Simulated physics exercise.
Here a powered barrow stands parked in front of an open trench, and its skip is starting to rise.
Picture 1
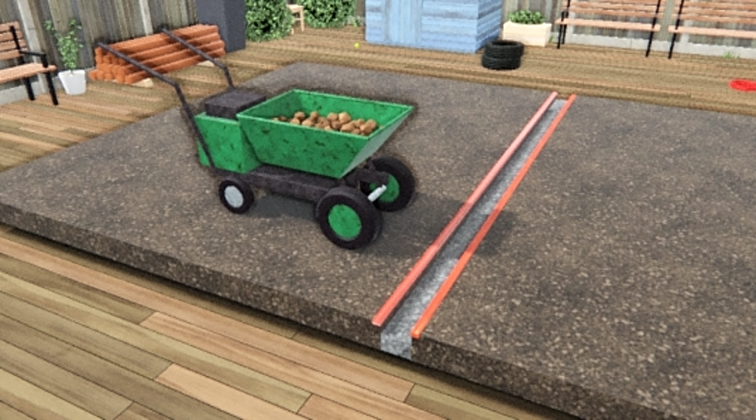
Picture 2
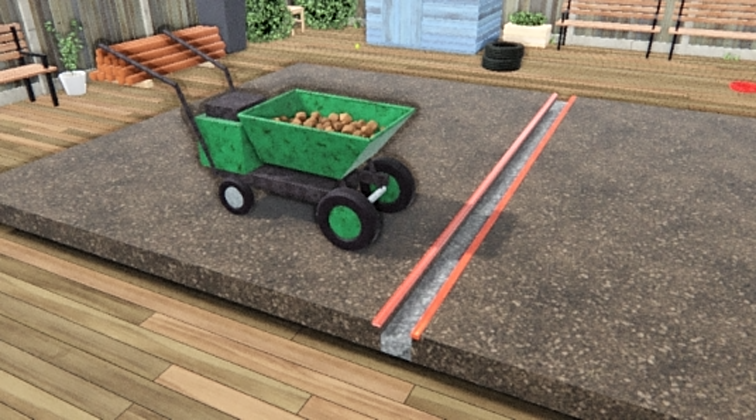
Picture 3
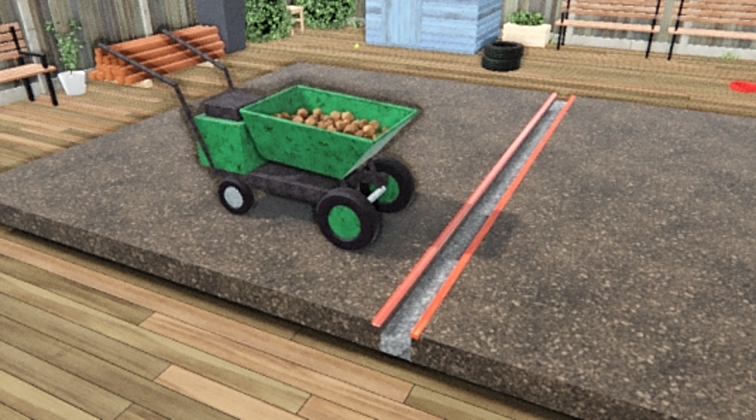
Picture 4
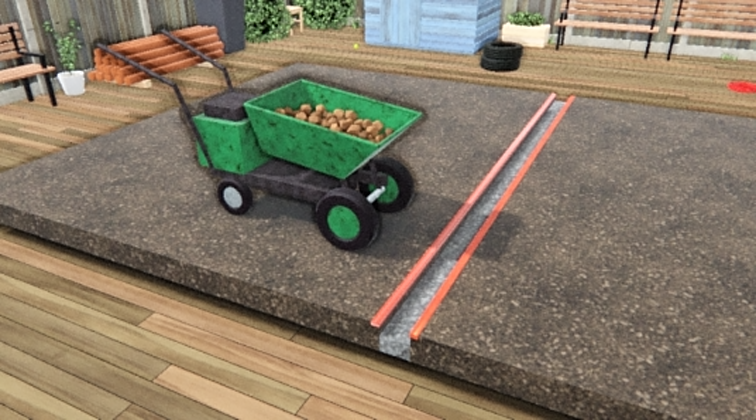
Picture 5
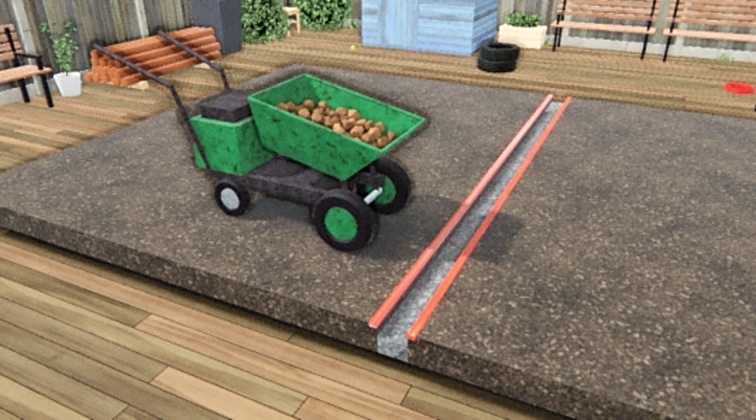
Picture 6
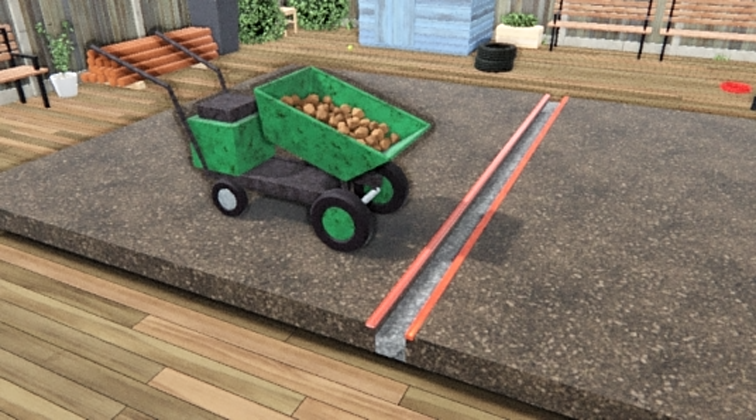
Green powered barrow standing beside a narrow trench edged with orange strips, its skip of brown lumps slowly tilting toward the right.
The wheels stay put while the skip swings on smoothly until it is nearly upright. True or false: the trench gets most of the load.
False.
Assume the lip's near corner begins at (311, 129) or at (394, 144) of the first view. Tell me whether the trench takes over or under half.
To start, the lesser share; after that, the lesser share.
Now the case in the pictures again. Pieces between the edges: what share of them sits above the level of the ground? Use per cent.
The answer is close to 40 per cent.
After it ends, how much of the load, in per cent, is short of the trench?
I'd estimate about 0 per cent of the load.
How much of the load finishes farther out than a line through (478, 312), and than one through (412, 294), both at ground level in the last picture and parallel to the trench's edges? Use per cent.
About 30 % and 90 %.
Just after the last frame, skip tipped steeply; every one in the skip.
A moment on, skip tipped steeply; the larger part in the skip; about a tenth in or heaped over the trench; about a tenth beyond it; just a few falling.
Further on, skip tipped right over; about a tenth in the skip; roughly a quarter in or heaped over the trench; the larger part beyond it.
When it is over, skip tipped right over; roughly a quarter in or heaped over the trench; the larger part beyond it.
